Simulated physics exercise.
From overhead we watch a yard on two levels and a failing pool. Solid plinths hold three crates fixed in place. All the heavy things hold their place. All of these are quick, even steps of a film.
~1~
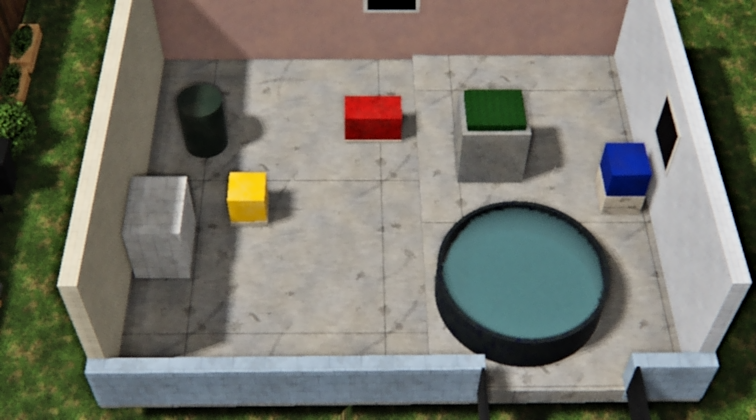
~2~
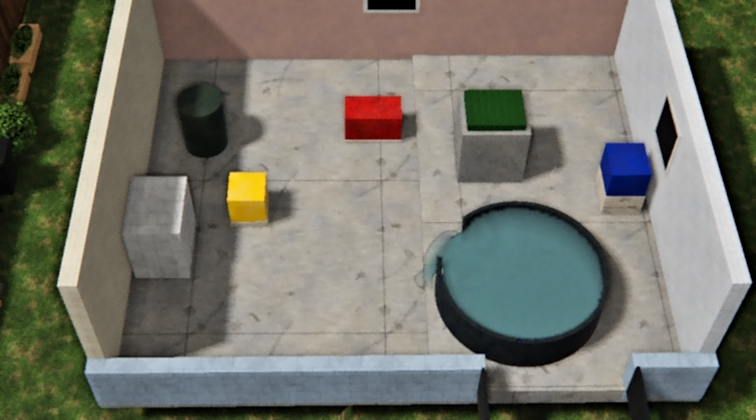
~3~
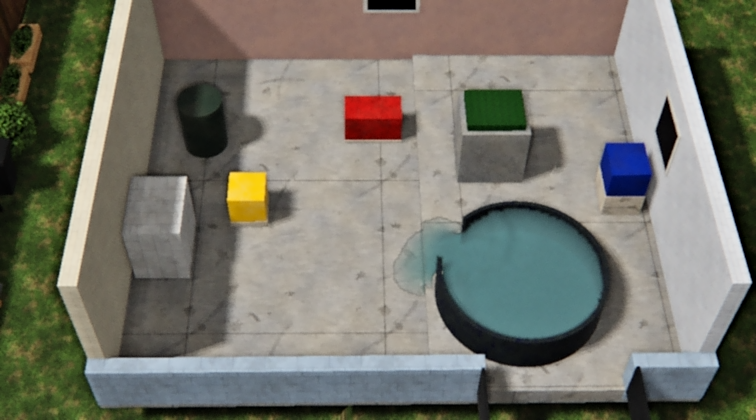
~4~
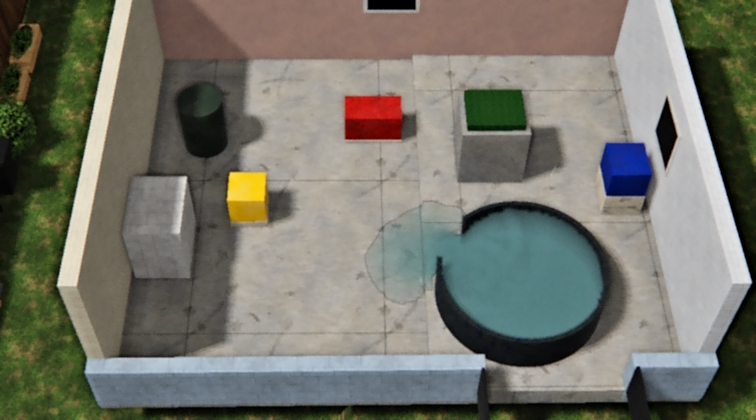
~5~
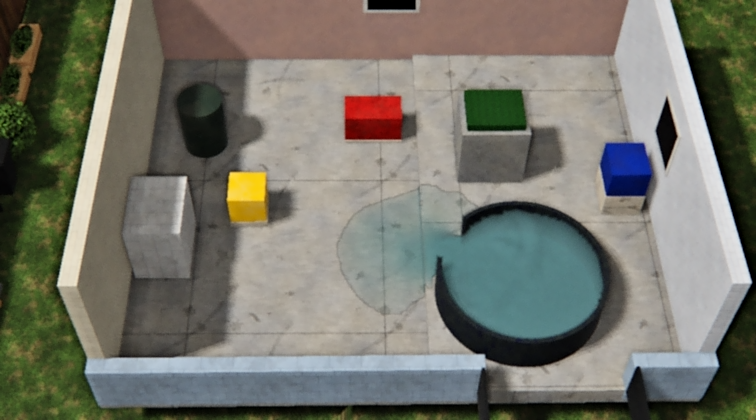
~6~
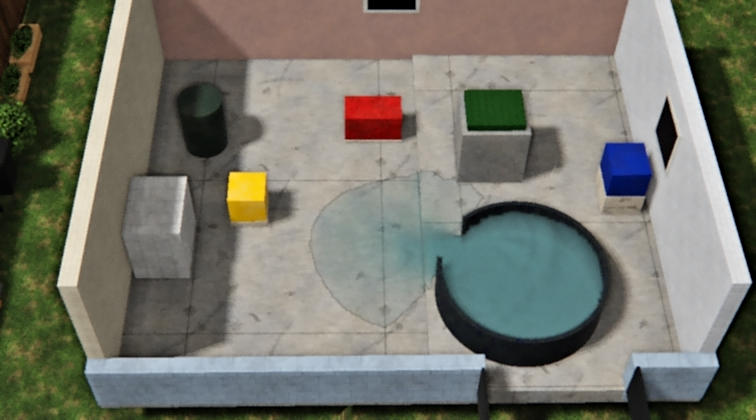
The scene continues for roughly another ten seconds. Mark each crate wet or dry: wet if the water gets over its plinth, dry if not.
Yellow crate wet, blue crate dry, red crate wet.
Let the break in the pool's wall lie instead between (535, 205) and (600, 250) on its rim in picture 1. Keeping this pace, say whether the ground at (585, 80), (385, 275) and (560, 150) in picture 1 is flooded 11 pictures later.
Taking them in turn, I get sodden, then left untouched, then sodden.
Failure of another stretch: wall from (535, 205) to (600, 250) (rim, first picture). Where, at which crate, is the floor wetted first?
My pick is the blue-painted one.
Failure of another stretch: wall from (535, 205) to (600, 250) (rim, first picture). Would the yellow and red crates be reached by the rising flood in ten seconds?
As I see it, the yellow one is not reached, and the red one gets reached.
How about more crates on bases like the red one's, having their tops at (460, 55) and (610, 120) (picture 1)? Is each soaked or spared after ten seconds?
For the first position it is missed; for the second it is missed.
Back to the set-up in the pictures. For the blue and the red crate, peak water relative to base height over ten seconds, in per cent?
Around 0 in a hundred for the first and 280 in a hundred for the second.
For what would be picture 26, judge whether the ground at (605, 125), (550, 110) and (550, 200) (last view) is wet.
Status by point, in sequence: Unwetted; unwetted; unwetted.
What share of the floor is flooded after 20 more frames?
50 %, roughly.
A moment on, water covers 25 % of the floor; the yellow crate water round its plinth, the blue crate not reached, the red crate water round its plinth.
Next, water covers 35 % of the floor; the yellow crate water round its plinth, the blue crate not reached, the red crate water round its plinth.
Then, water covers 50 % of the floor; the yellow crate water round its plinth, the blue crate not reached, the red crate water round its plinth.
Later, water covers 60 % of the floor; the yellow crate water round its plinth, the blue crate not reached, the red crate water round its plinth.
In the end, water covers 65 % of the floor; the yellow crate was topped, the blue crate stayed above the water, the red crate was topped.
